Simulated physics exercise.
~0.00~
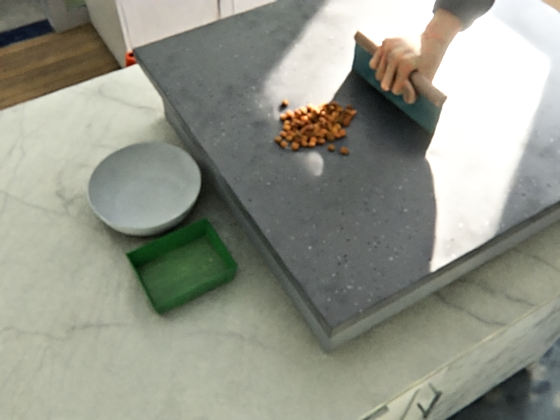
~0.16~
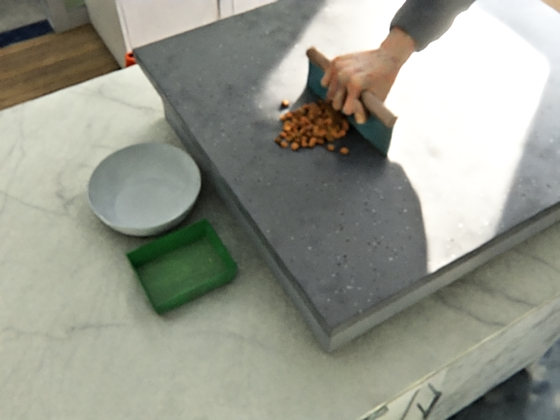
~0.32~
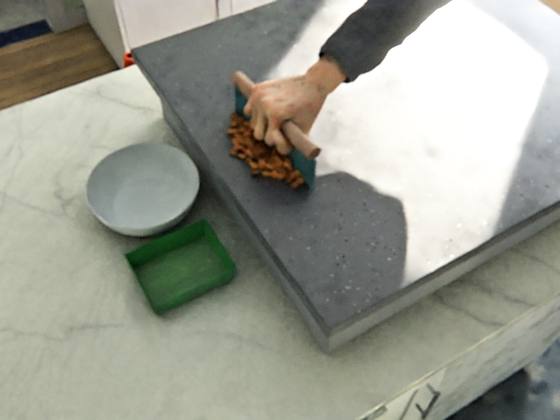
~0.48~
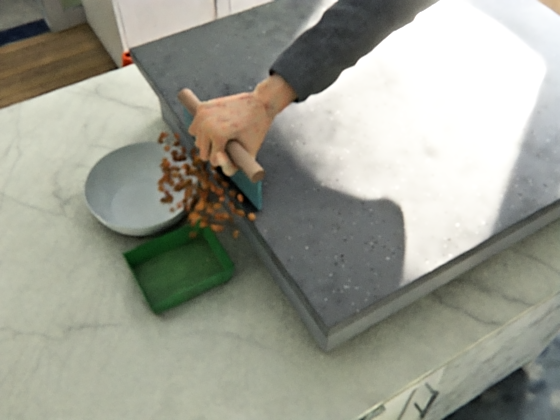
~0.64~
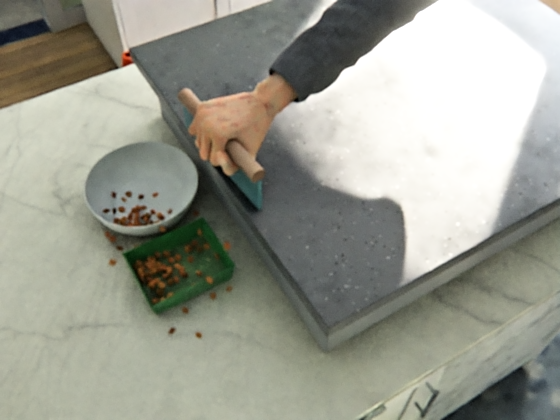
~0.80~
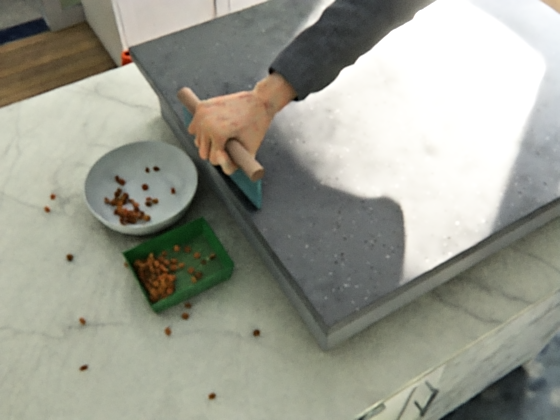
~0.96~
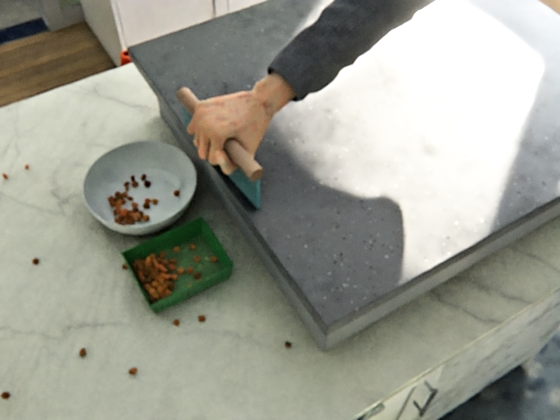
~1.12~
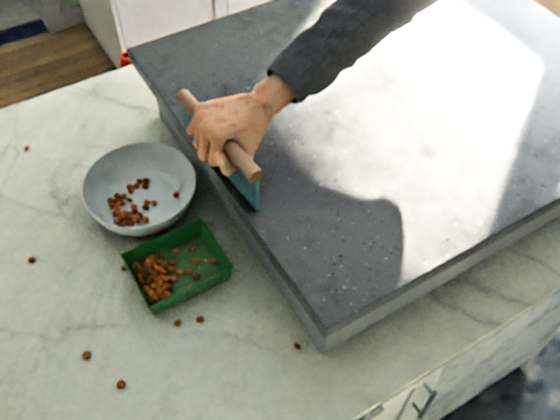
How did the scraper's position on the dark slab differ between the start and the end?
At the start the scraper was toward the back of the slab, to the right of the kibble. By the end it was farther left and nearer the viewer, resting at the slab's left edge beside the bowl and tin.
